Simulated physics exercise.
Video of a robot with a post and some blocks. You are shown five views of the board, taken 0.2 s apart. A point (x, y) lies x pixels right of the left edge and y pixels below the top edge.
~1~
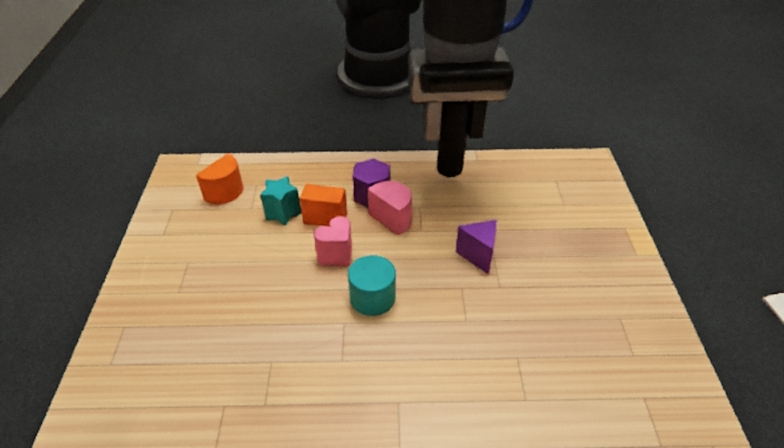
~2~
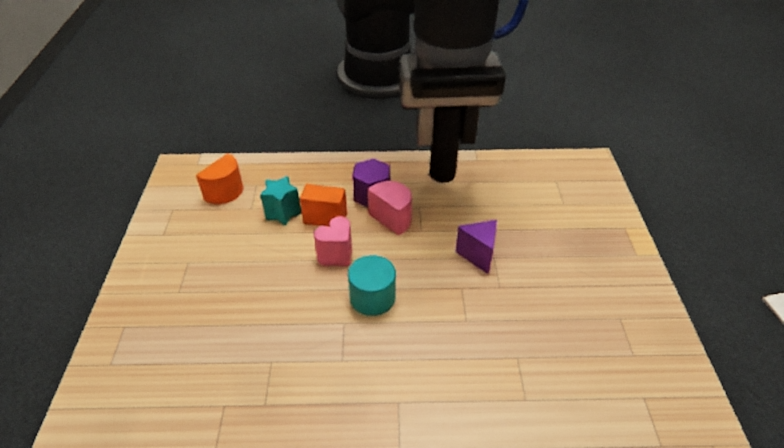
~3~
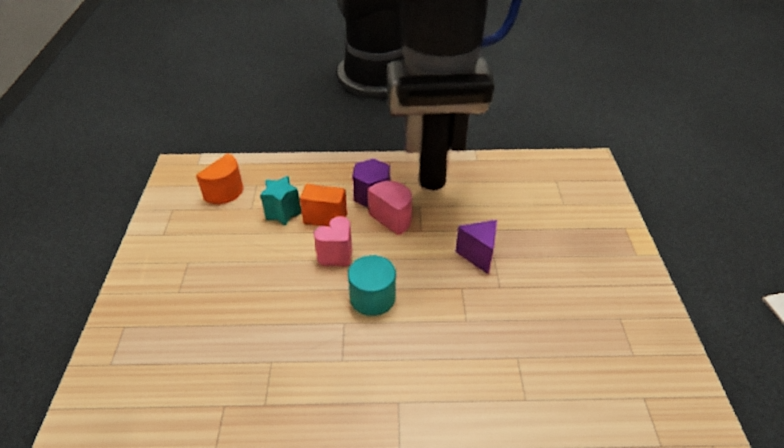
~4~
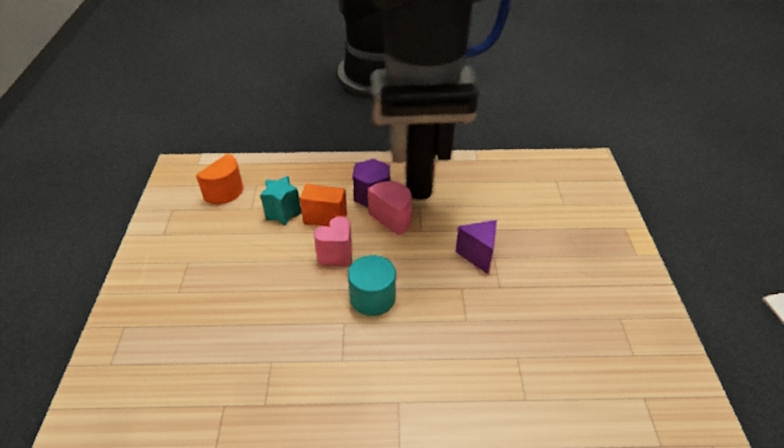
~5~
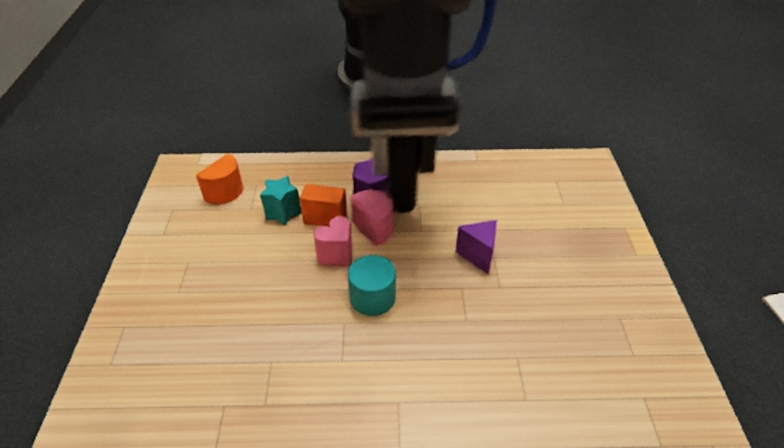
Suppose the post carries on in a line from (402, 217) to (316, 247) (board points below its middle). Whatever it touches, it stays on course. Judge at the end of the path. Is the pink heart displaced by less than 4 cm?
Answer: No.
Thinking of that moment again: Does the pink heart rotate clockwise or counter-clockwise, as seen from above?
From the top: Counterclockwise.
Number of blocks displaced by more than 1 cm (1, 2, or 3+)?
It moves three or more blocks.
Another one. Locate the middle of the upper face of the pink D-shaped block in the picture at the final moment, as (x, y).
I predict (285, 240).
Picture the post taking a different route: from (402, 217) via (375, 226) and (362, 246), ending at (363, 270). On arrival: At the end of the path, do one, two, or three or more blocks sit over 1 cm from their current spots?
I count three at least.
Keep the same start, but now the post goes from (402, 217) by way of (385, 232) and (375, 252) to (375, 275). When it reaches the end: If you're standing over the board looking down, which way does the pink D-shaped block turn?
Looking down: Clockwise.
On the path given first. One third of the way, post at (374, 215); orange rectangle at (311, 194), turned 35° clockwise; pink heart at (324, 237); pink D-shaped block at (344, 214).
Two thirds of the way, post at (344, 225); turquoise star-shaped block at (276, 186), turned 15° anticlockwise; orange rectangle at (309, 195), turned 45° clockwise; pink heart at (303, 254), turned 30° anticlockwise; pink D-shaped block at (315, 227), turned 15° anticlockwise.
At the end, post at (314, 235); turquoise star-shaped block at (276, 186), turned 15° anticlockwise; orange rectangle at (309, 195), turned 45° clockwise; pink heart at (287, 269), turned 65° anticlockwise; pink D-shaped block at (285, 240), turned 30° anticlockwise.
